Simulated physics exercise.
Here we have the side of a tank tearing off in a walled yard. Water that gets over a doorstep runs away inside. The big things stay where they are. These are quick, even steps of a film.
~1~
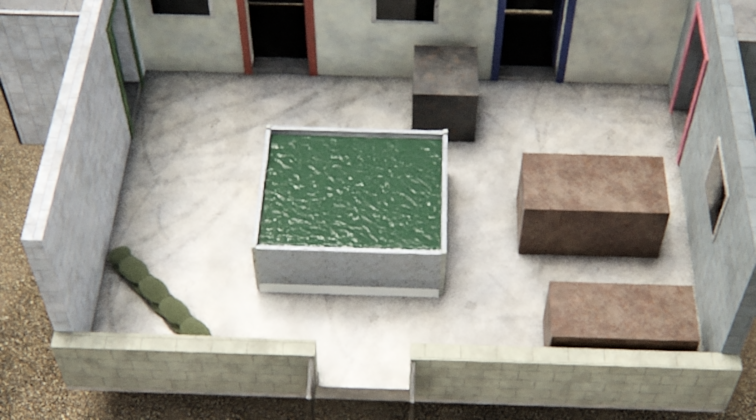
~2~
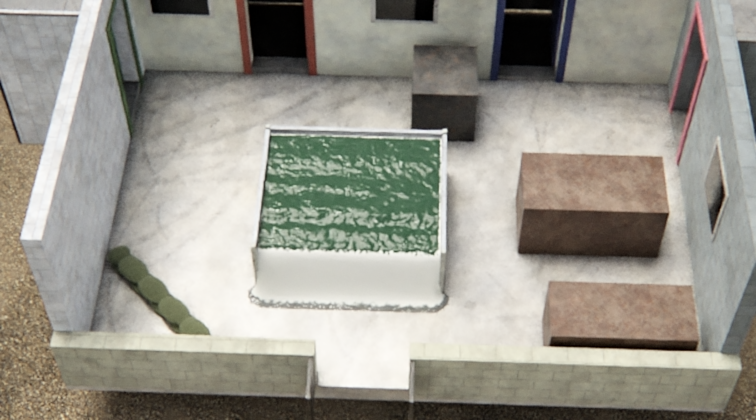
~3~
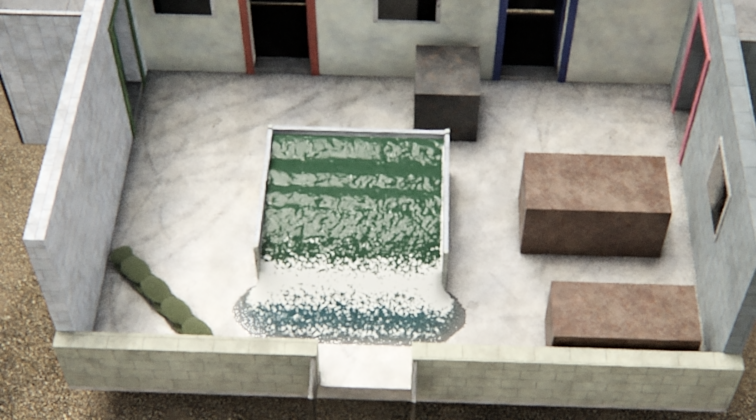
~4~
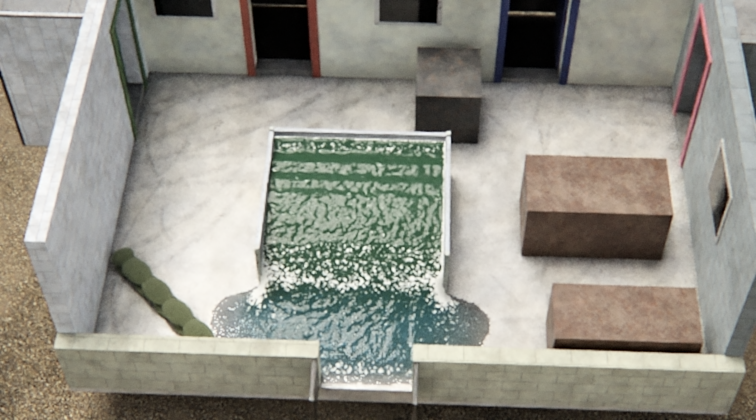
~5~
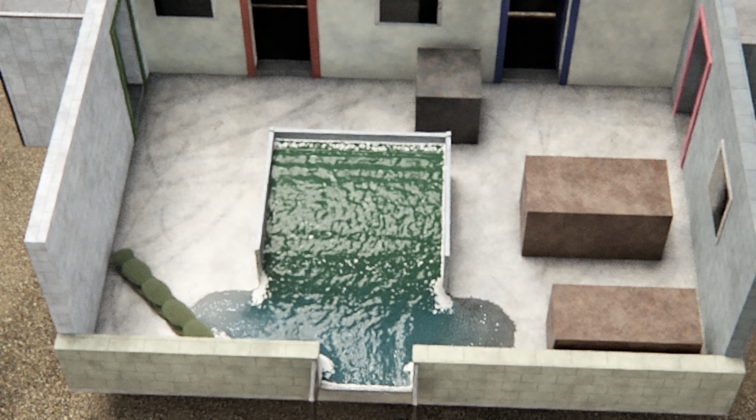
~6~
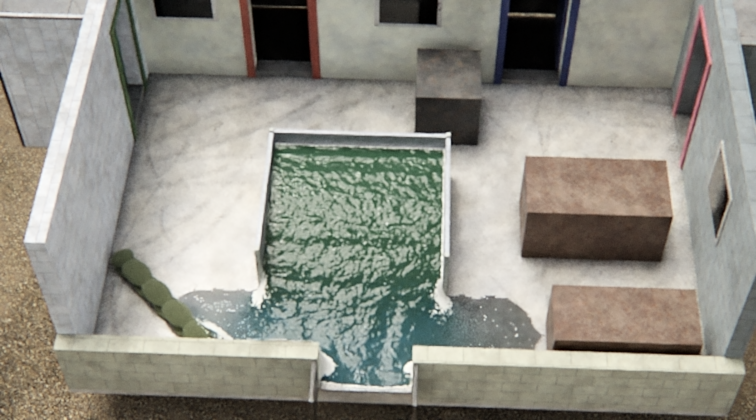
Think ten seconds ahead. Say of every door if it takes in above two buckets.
In the end: The red door stays under that; the pink door stays under that; the blue door stays under that; the green door stays under that.
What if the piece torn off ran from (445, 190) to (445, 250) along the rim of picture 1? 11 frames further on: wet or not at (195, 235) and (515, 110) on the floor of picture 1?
One after the other: Not flooded, under water.
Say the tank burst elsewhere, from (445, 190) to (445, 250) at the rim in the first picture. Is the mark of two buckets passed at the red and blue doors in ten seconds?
My reading: The red one is under, the blue one is over.
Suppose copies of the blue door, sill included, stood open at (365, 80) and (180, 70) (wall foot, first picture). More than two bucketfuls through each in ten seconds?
In that order: Is under, takes more.
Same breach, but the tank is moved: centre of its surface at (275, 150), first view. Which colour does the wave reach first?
The green door.
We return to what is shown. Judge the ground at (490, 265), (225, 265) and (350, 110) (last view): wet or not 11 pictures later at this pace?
As listed: Flooded, under water, clear.
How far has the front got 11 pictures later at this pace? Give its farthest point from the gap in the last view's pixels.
Close to (705, 386).
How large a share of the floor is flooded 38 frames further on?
About 90 per cent.
A moment on, water covers 20 % of the floor; the red door not reached, the pink door not reached, the blue door not reached, the green door not reached.
Next, water covers 40 % of the floor; the red door not reached, the pink door not reached, the blue door not reached, the green door not reached.
Then, water covers 65 % of the floor; the red door not reached, the pink door not reached, the blue door not reached, the green door wet at the sill, nothing in.
Later, water covers 90 % of the floor; the red door wet at the sill, nothing in, the pink door wet at the sill, nothing in, the blue door wet at the sill, nothing in, the green door under two buckets in.
In the end, water covers 95 % of the floor; the red door wet at the sill, nothing in, the pink door wet at the sill, nothing in, the blue door wet at the sill, nothing in, the green door under two buckets in.
